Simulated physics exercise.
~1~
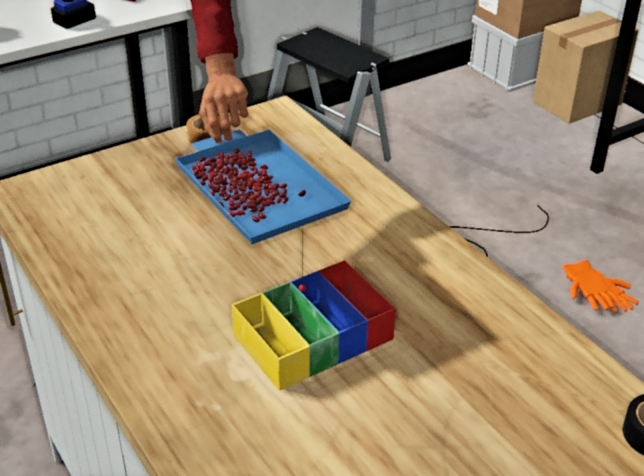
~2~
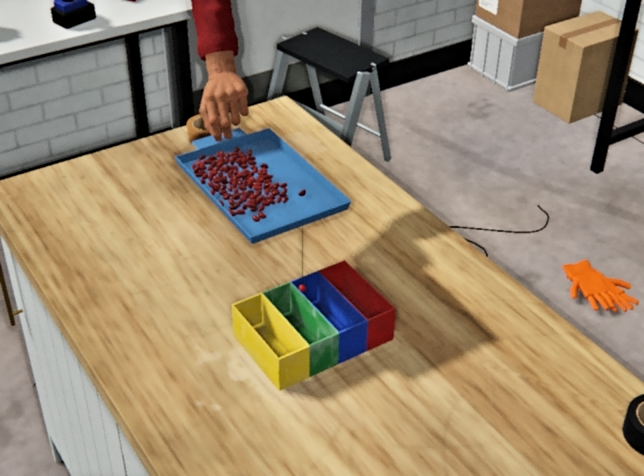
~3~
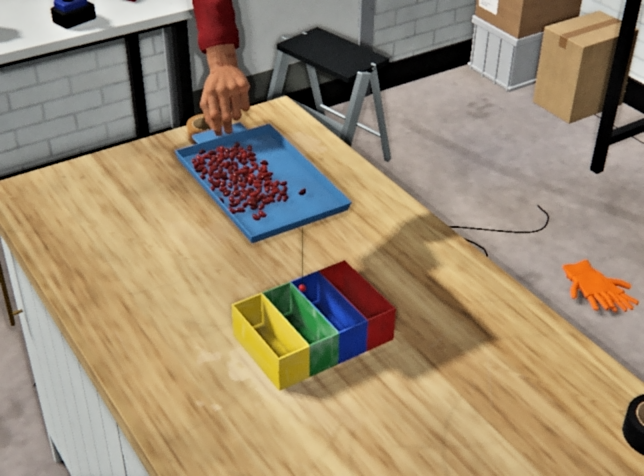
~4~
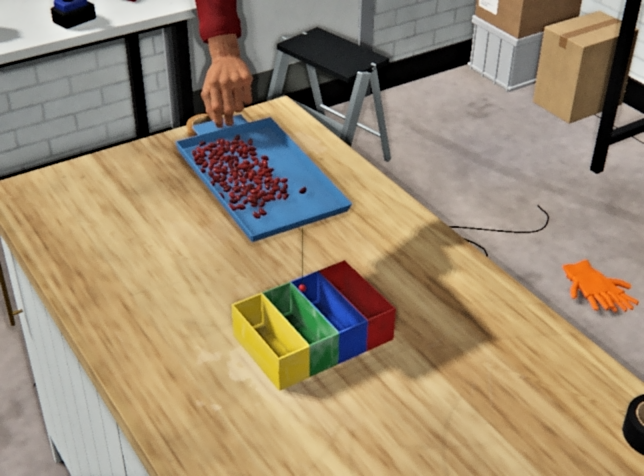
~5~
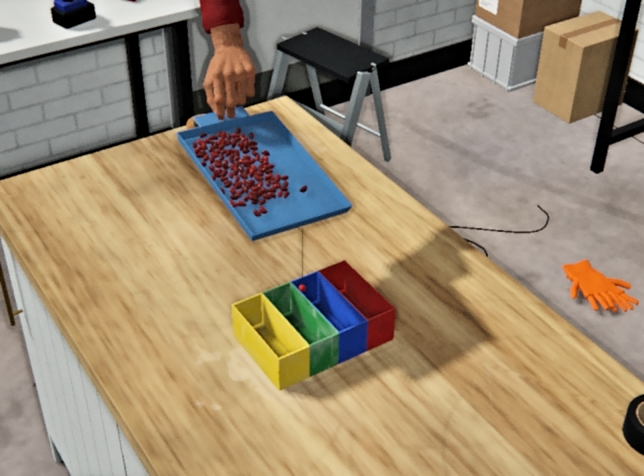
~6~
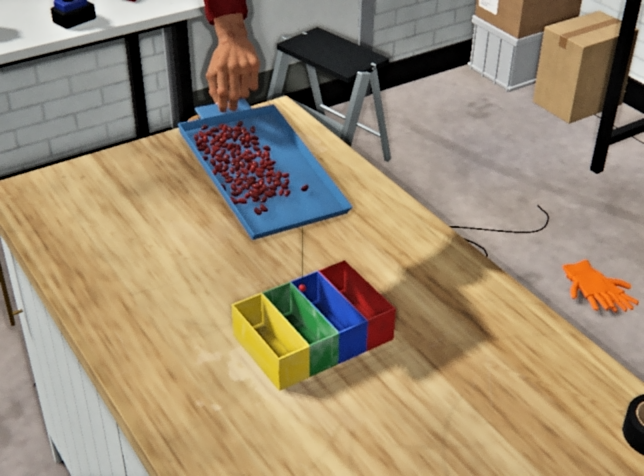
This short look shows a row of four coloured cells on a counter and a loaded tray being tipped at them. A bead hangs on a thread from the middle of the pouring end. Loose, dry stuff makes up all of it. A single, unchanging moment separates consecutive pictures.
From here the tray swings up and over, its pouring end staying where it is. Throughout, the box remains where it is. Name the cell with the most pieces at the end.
Red.
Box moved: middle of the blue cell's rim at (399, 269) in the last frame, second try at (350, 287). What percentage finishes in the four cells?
Roughly 80% on the first try and 100% on the second.
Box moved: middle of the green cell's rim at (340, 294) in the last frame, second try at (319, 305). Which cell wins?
The cell in green, then the blue cell.
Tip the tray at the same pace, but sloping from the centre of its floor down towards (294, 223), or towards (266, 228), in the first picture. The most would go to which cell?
The first time it is the green cell, and the second time it is that yellow cell.
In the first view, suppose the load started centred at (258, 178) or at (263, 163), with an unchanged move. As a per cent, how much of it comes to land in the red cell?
You'd see roughly 60 per cent first and roughly 70 per cent second.
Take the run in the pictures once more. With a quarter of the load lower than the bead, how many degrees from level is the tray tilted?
Close to 100° of tilt at that moment.
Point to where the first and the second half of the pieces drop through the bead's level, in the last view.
Half one: (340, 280), half two: (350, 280).
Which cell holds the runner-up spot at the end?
Rank 2: The cell in blue.
Soon, tray tipped steeply; nearly all on the tray; a stray few in the red cell; a stray few falling or outside the box.
A while on, tray tipped right over; most on the tray; a small part in the red cell; a small part in the blue cell; a stray few in the green cell; a small part falling or outside the box.
Towards the end, tray tipped past a quarter turn; about half in the red cell; about a third in the blue cell; a small part in the green cell; a small part falling or outside the box.
Finally, tray tipped past a quarter turn; about half in the red cell; about a third in the blue cell; a small part in the green cell; none in the yellow cell; a small part outside the box.
